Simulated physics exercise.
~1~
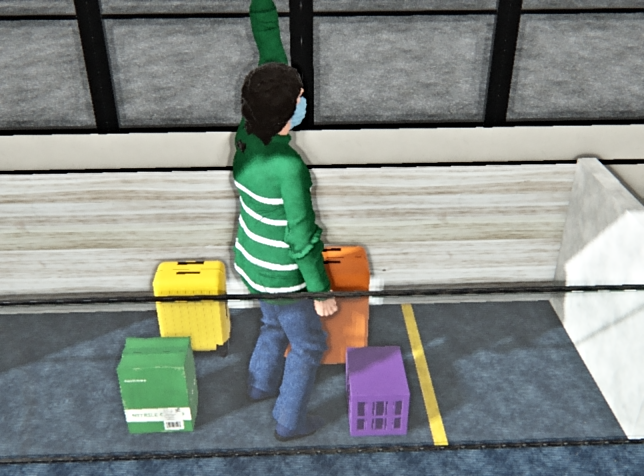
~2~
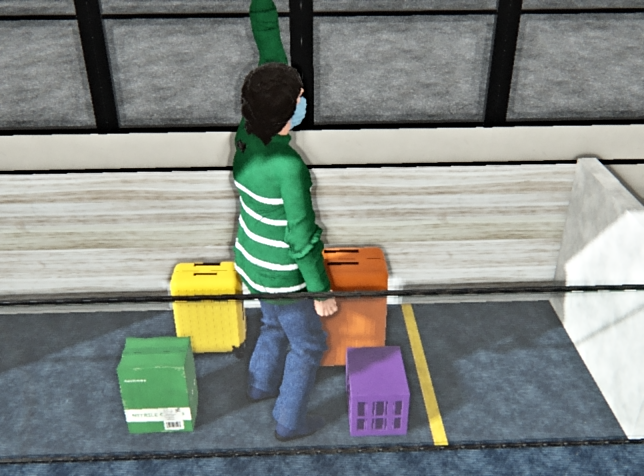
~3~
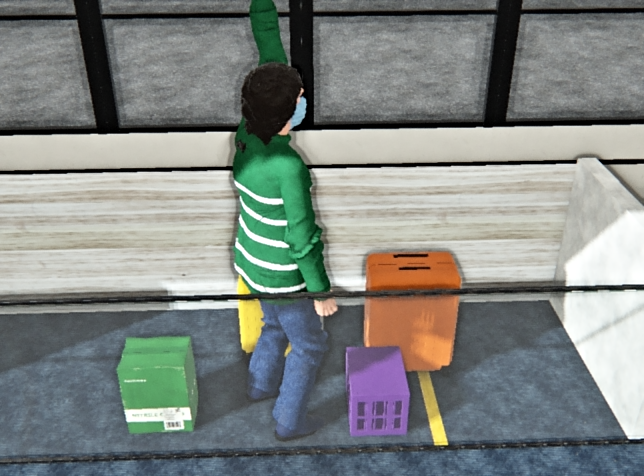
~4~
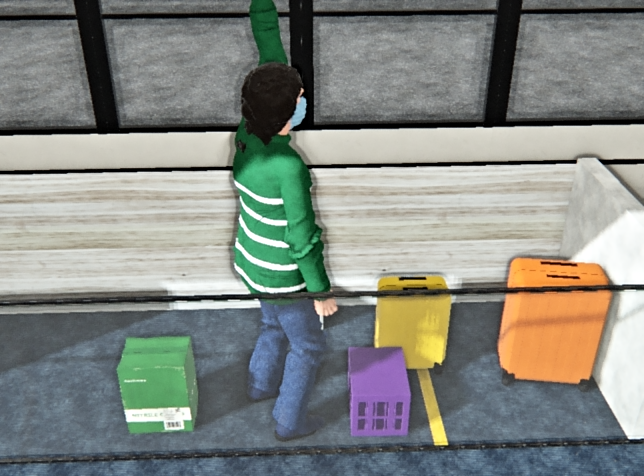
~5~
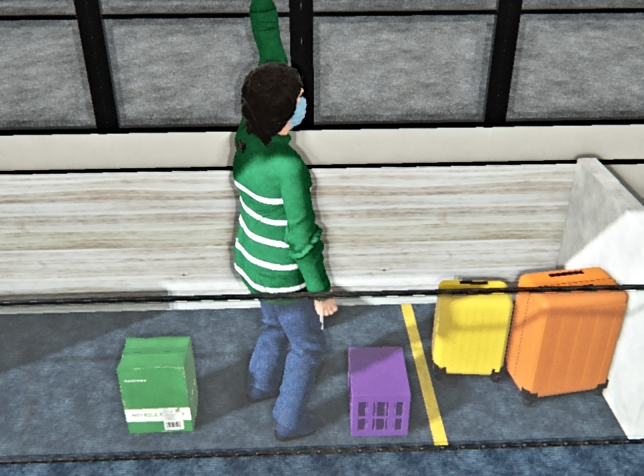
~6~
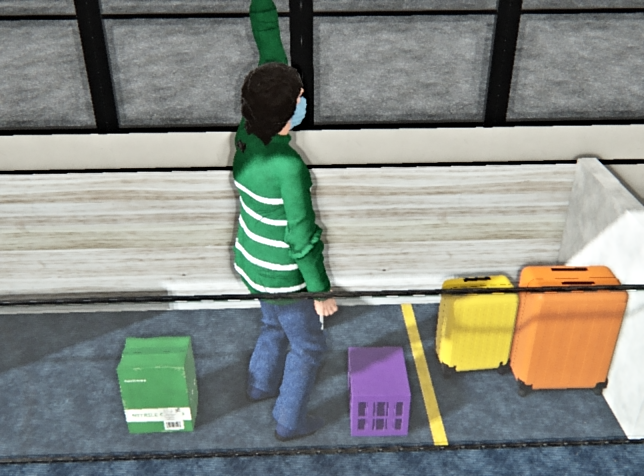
In this clip, a yellow suitcase and a larger orange suitcase roll right behind a standing traveller in a green striped sweater, while a green box and purple crate stay still. Both upright cases end beyond the yellow line, side by side near the pale panel.
